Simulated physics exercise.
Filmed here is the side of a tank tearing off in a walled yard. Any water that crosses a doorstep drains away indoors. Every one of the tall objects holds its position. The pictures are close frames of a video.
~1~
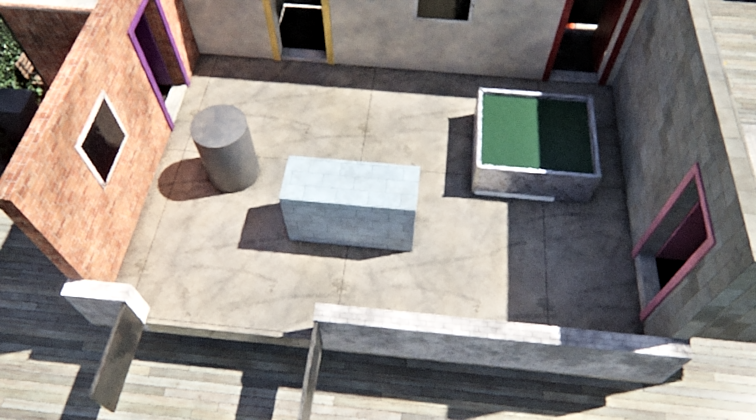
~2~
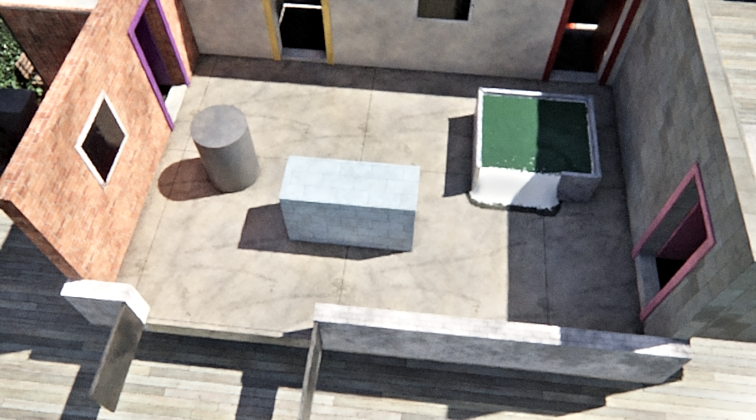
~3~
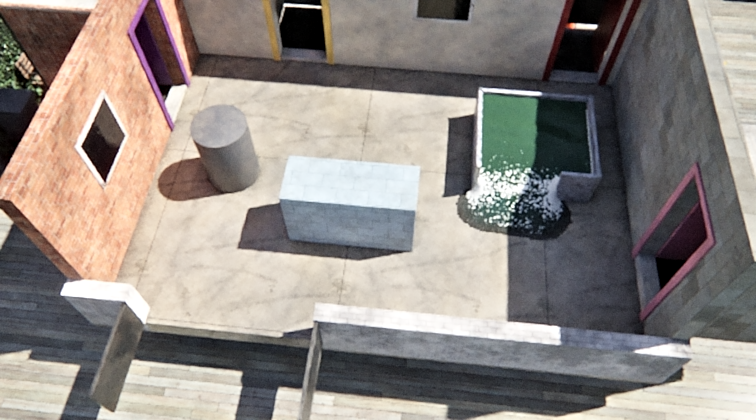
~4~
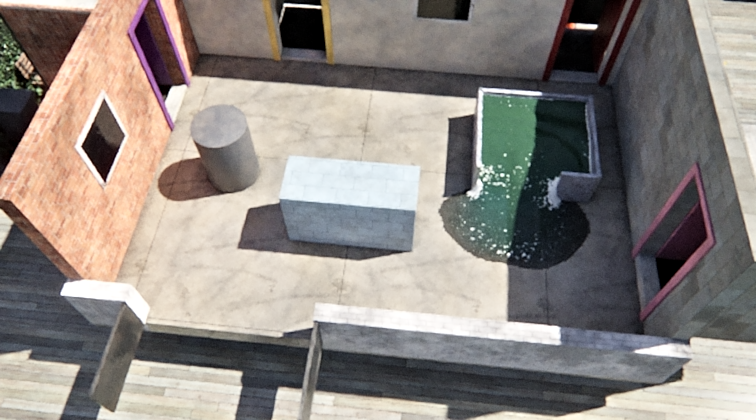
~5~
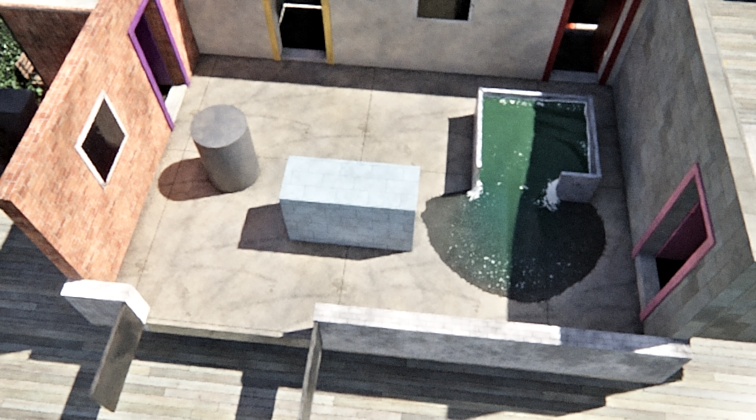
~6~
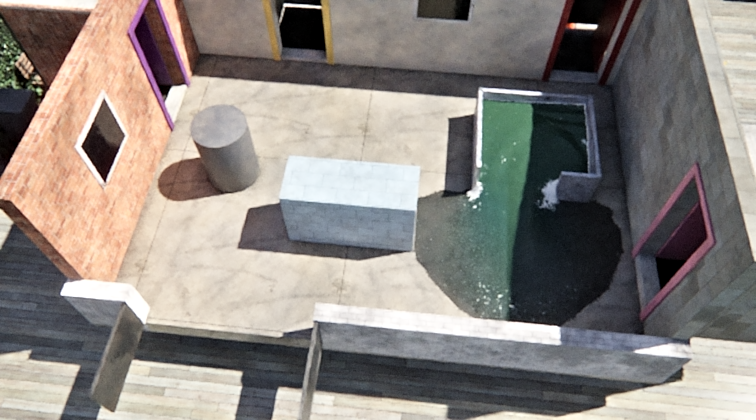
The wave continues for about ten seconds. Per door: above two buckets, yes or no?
Purple door no. Pink door no. Yellow door no. Red door yes.
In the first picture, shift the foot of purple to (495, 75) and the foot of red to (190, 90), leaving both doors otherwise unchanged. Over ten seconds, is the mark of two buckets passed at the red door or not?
Well, the red one simply keeps within it.
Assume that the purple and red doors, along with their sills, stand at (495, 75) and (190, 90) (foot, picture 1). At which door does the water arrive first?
I'd say the one in pink is reached first.
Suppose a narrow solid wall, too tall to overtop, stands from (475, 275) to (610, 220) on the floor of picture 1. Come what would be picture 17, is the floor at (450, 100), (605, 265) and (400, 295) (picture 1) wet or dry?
Log, spots one to three: Spared; spared; swamped.
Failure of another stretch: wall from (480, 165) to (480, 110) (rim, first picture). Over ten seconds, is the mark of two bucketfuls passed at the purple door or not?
Lab note - purple door breaks the limit.
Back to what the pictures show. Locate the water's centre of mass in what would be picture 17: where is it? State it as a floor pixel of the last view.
My guess is about (505, 244).
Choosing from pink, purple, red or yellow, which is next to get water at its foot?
If you ask me, it's the pink door.
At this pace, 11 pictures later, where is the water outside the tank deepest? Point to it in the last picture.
At about (638, 357).
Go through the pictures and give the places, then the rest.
Still water in the tank at (536, 134), in the first frame.
Water pours out at (516, 184) and has run to (555, 205), in the second frame.
Water pours out at (515, 186) and has run to (557, 231), in the third frame.
Water pours out at (515, 187) and has run to (543, 263), in the fourth frame.
The front is at (540, 296), out from the gap at (515, 187), in the fifth frame.
Water pours out at (515, 187) and has run to a hidden place, in the sixth frame.
A moment on, water covers 20 % of the floor; the purple door not reached, the pink door wet at the sill, nothing in, the yellow door not reached, the red door not reached.
Next, water covers 25 % of the floor; the purple door not reached, the pink door wet at the sill, nothing in, the yellow door not reached, the red door not reached.
Then, water covers 45 % of the floor; the purple door not reached, the pink door wet at the sill, nothing in, the yellow door not reached, the red door not reached.
Later, water covers 55 % of the floor; the purple door wet at the sill, nothing in, the pink door wet at the sill, nothing in, the yellow door not reached, the red door over two buckets in.
In the end, water covers 80 % of the floor; the purple door wet at the sill, nothing in, the pink door wet at the sill, nothing in, the yellow door wet at the sill, nothing in, the red door over two buckets in.
